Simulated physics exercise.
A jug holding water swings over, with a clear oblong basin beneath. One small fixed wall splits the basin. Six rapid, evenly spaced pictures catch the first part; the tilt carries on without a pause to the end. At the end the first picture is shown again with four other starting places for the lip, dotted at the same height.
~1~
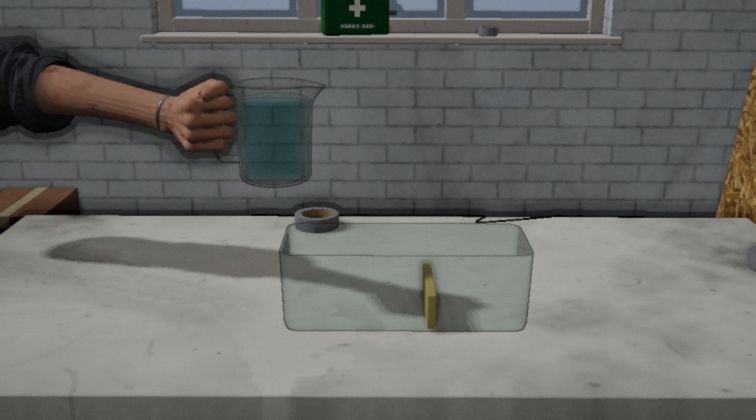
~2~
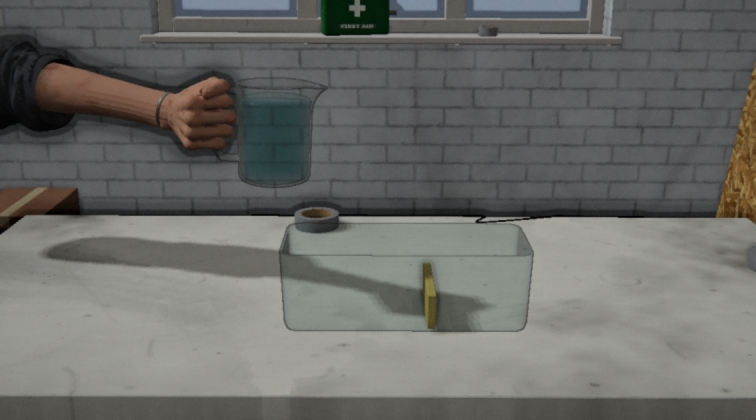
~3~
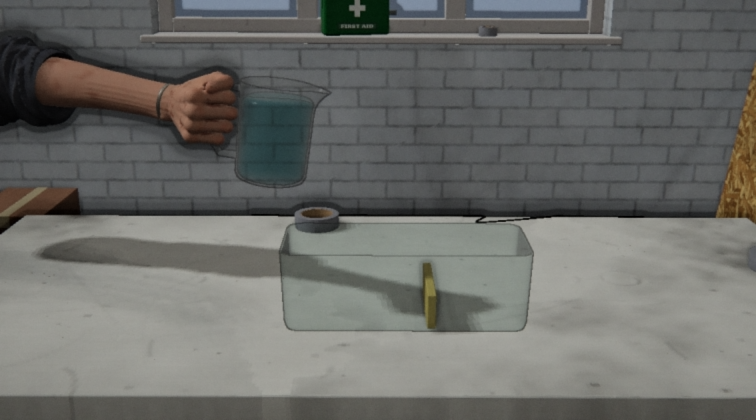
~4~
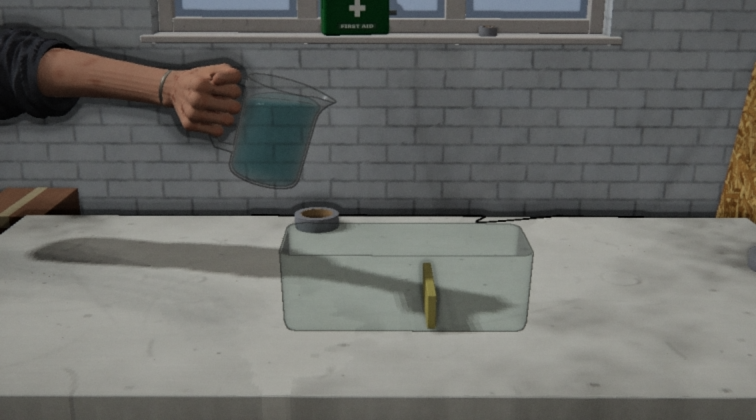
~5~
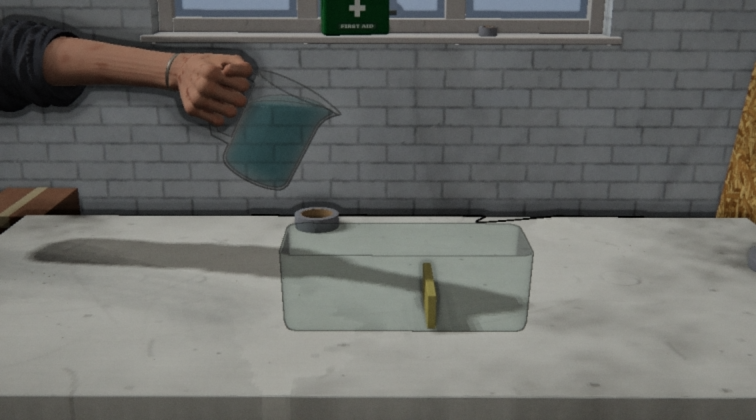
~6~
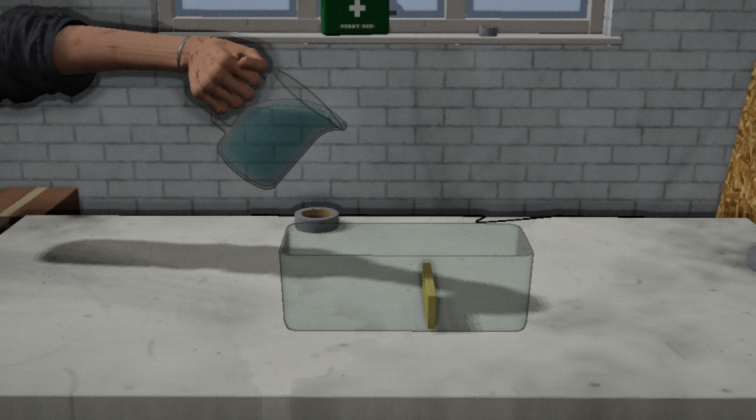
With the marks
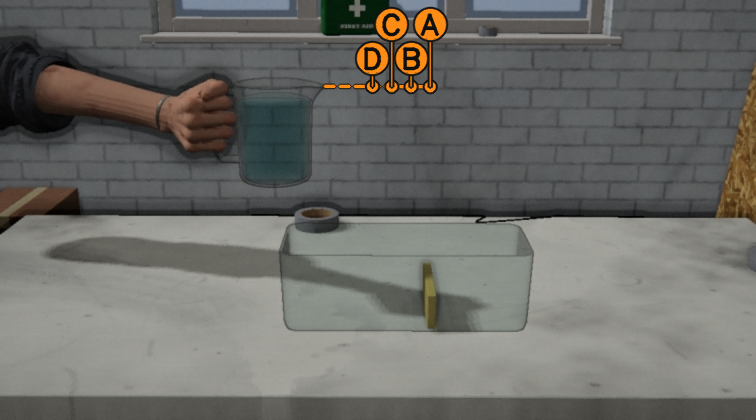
A hand holding a jug of blue-green water above a clear oblong basin, tilting it rightward until the water reaches the lip.
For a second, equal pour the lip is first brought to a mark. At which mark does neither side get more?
Go for C.
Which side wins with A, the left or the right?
More ends on the right.
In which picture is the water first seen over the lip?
In picture 6.
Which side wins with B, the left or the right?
More ends on the right.
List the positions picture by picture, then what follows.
In the first frame, upright, lip at (325, 86); basin from (284, 328) to (526, 329); top of the wall at (429, 278); nothing has left yet.
In the second frame, upright, lip at (326, 87); nothing has left yet.
In the third frame, tipped about 7°, lip at (330, 92); nothing has left yet.
In the fourth frame, tipped about 15°, lip at (335, 101); nothing has left yet.
In the fifth frame, tipped about 26°, lip at (340, 113); nothing has left yet.
In the sixth frame, tipped about 39°, lip at (343, 128); water is over the lip, down to (343, 128).
On the marked copy, A at (430, 86); B at (411, 86); C at (391, 86); D at (372, 86).
If A is chosen, about 12 % ends left of the wall and 82 % right of it; 6 % is lost outside.
If B is chosen, about 21 % ends left of the wall and 77 % right of it; 3 % is lost outside.
If C is chosen, about 51 % ends left of the wall and 46 % right of it; 3 % is lost outside.
If D is chosen, about 72 % ends left of the wall and 18 % right of it; 10 % is lost outside.
